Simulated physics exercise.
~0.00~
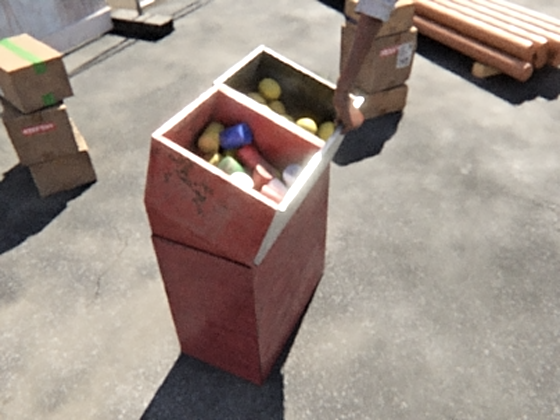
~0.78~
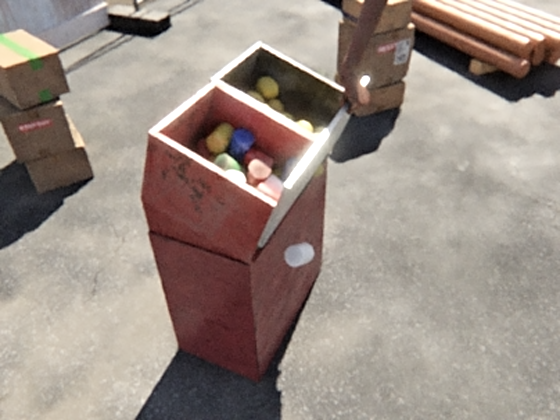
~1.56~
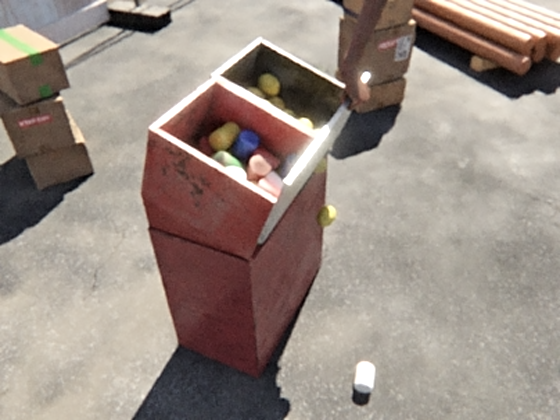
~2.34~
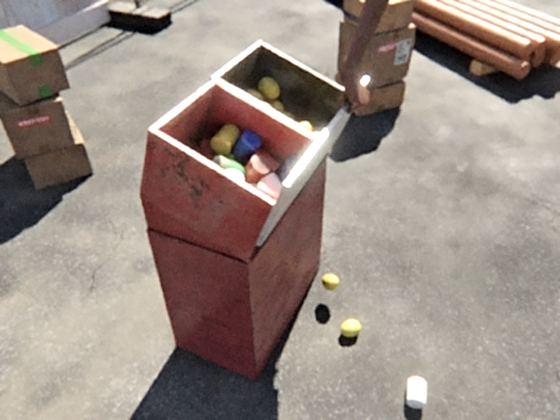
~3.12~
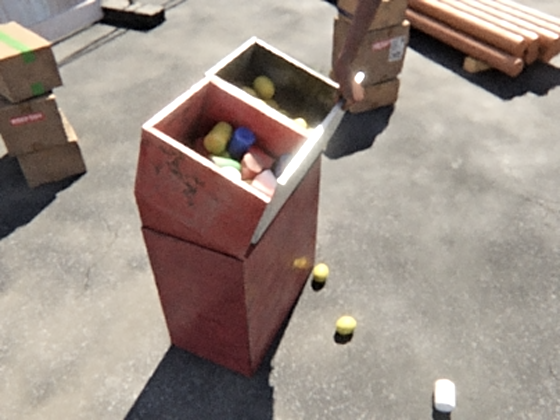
On sunlit pavement, a white cylinder and a few yellow balls drop from a divided bin.
